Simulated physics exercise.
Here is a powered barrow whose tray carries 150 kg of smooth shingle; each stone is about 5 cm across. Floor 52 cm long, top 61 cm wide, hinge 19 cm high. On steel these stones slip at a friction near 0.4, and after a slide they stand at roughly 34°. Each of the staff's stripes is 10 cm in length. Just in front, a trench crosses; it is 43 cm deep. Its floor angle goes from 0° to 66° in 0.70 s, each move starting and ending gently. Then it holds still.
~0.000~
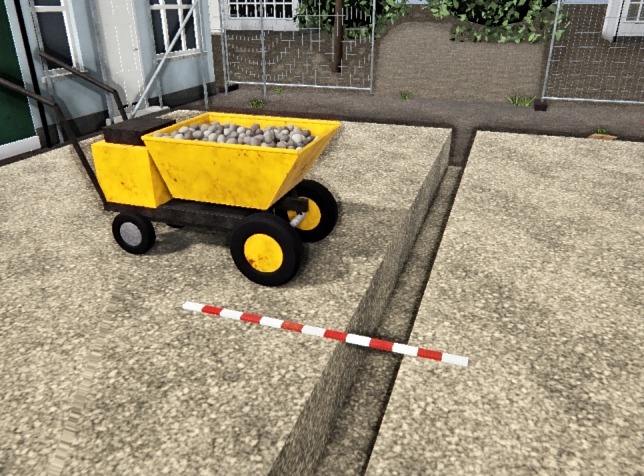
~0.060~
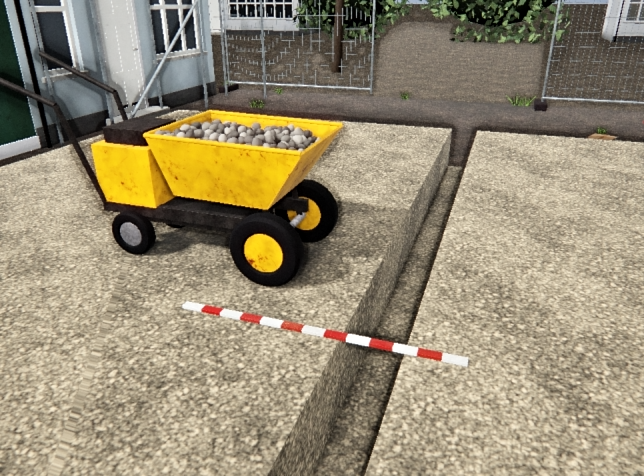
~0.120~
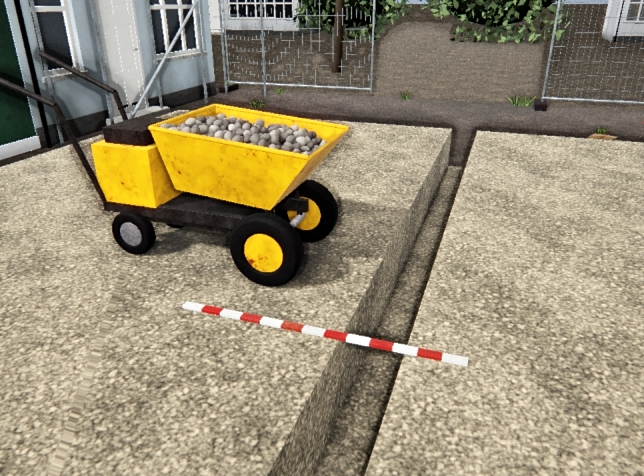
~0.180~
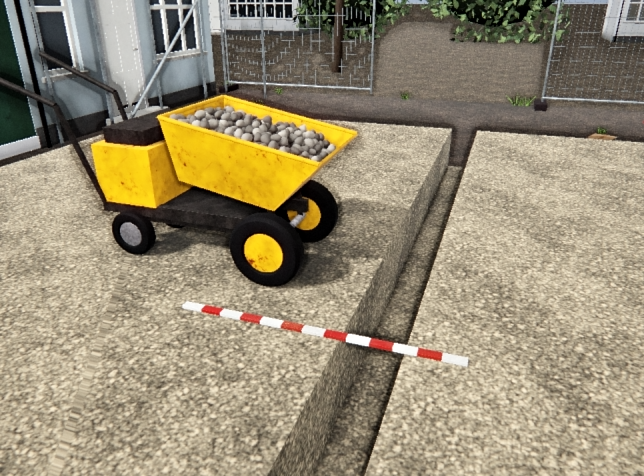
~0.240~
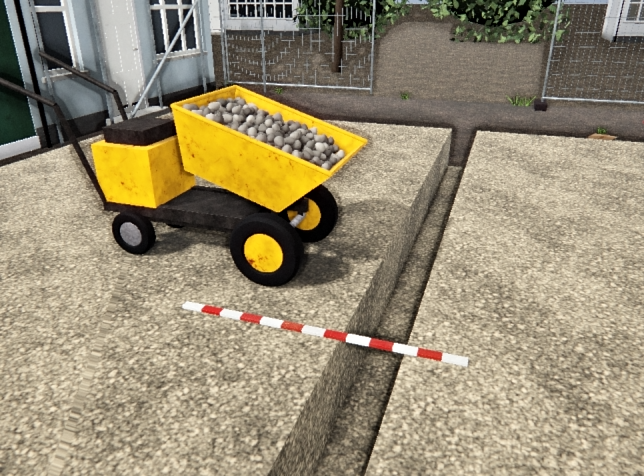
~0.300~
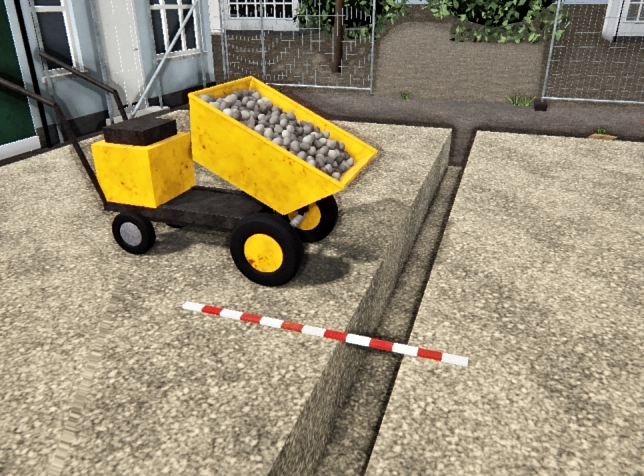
A yellow powered barrow full of smooth grey stones stood still beside a narrow trench while its tray slowly tilted, the back rising and the front lip dipping to the right, the stones shifting forward with it.
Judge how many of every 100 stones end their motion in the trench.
I would put it near 54 out of 100.
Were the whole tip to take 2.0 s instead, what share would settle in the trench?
Then about 70 per cent.
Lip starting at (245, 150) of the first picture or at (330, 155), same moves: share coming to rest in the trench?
About 70 and 30 per cent.
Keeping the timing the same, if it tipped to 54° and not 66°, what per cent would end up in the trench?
In that case near 30 per cent.
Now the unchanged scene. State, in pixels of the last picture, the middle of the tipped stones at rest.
I'd point to around (420, 318).
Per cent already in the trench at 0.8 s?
15 per cent, give or take.
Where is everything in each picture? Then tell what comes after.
In the first picture, the tray is at 0°, its lip at (298, 153); the top of the load is at (232, 129).
In the second picture, the tray is at 1°, its lip at (301, 154); the top of the load is at (233, 128); the stones move at 0.3 m/s on average.
In the third picture, the tray is at 5°, its lip at (308, 158); the top of the load is at (225, 123); the stones move at 0.6 m/s on average.
In the fourth picture, lip at (319, 165), floor tilted 11°, highest stones at (222, 114); the stones move at 0.9 m/s on average.
In the fifth picture, the tray is at 18°, its lip at (331, 175); the top of the load is at (228, 105); the stones move at 1.1 m/s on average.
In the sixth picture, lip at (343, 188), floor tilted 26°, highest stones at (243, 96); the stones move at 1.2 m/s on average.
After 0.5 s the floor is at 55°; 100 % in the tray; the foremost stones are at (370, 219).
After 0.8 s the floor is at 66°; 75 % in the tray, 14 % in the trench, 11 % past the trench; the foremost stones are at (464, 277).
After 1.1 s the floor is at 66°; 34 % in the tray, 23 % in the trench, 43 % past the trench; the foremost stones are at (613, 309).
After 3.1 s the floor is at 66°; 2 % in the tray, 54 % in the trench, 44 % past the trench; the foremost stones are past the picture's edge.
